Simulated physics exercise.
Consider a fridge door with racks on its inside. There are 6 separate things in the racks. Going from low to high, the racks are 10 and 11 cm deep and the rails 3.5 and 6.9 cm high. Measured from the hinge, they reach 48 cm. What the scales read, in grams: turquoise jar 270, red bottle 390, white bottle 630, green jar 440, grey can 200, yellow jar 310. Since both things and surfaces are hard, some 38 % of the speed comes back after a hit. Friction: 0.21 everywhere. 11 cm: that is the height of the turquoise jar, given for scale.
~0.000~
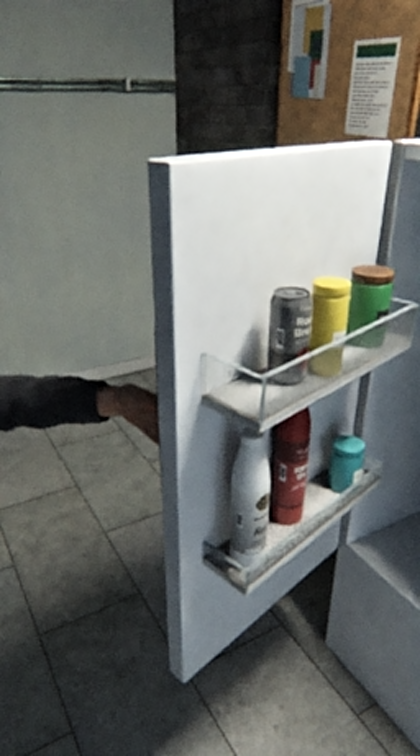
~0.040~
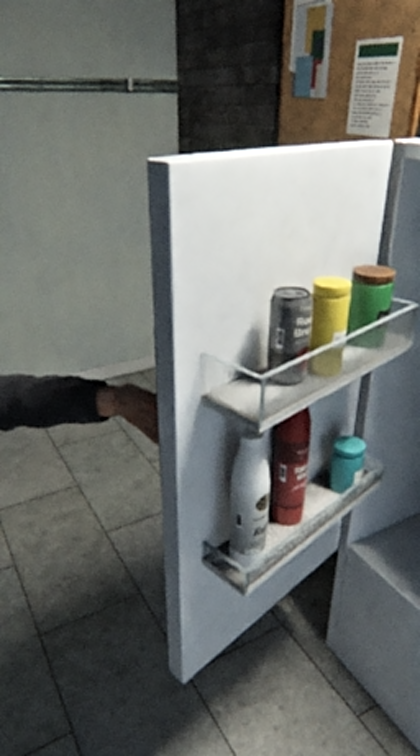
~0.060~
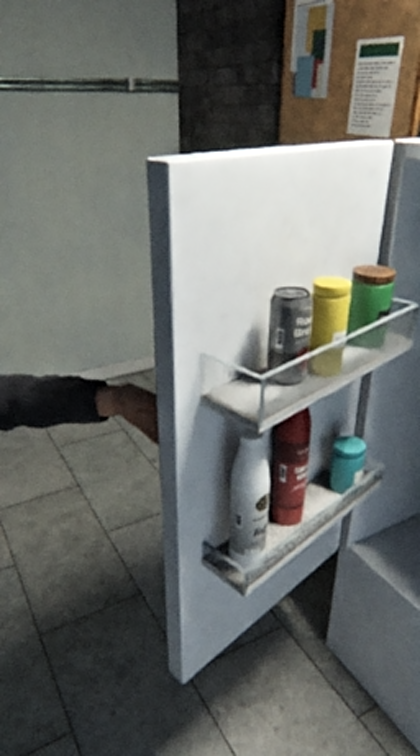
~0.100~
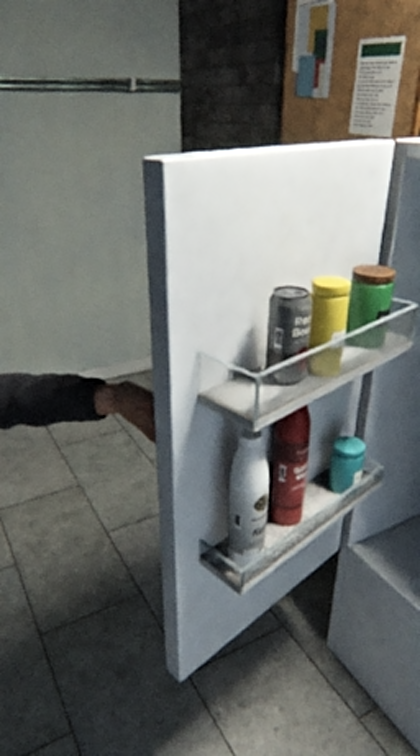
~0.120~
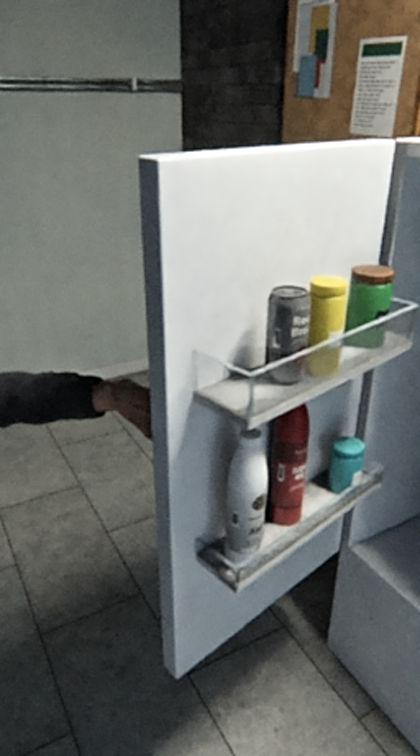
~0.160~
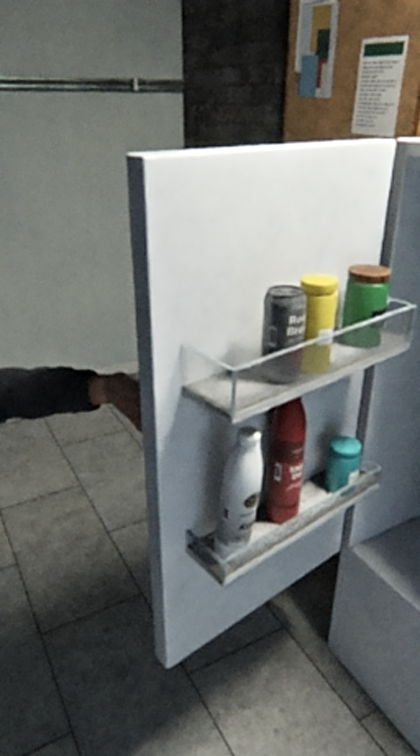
A fridge door swinging slightly wider, a hand at its left edge, with bottles, jars and a can in its racks.
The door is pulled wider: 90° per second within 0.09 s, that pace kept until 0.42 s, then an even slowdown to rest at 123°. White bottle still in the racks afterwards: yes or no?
No.
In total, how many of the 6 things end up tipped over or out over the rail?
My answer is 1.
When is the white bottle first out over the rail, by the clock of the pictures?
That first happens close to 0.3 seconds.
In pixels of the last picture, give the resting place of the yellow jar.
It finishes around (238, 292).
After 0.56 s, door at 114°; white bottle now out over the rail; red bottle slid 3 cm; grey can slid 2 cm.
After 0.96 s, door at 123°; red bottle slid 3 cm; grey can slid 2 cm.
At rest (1.5 s), out over the rail, white bottle; the other 5 in place, give or take 5 cm.
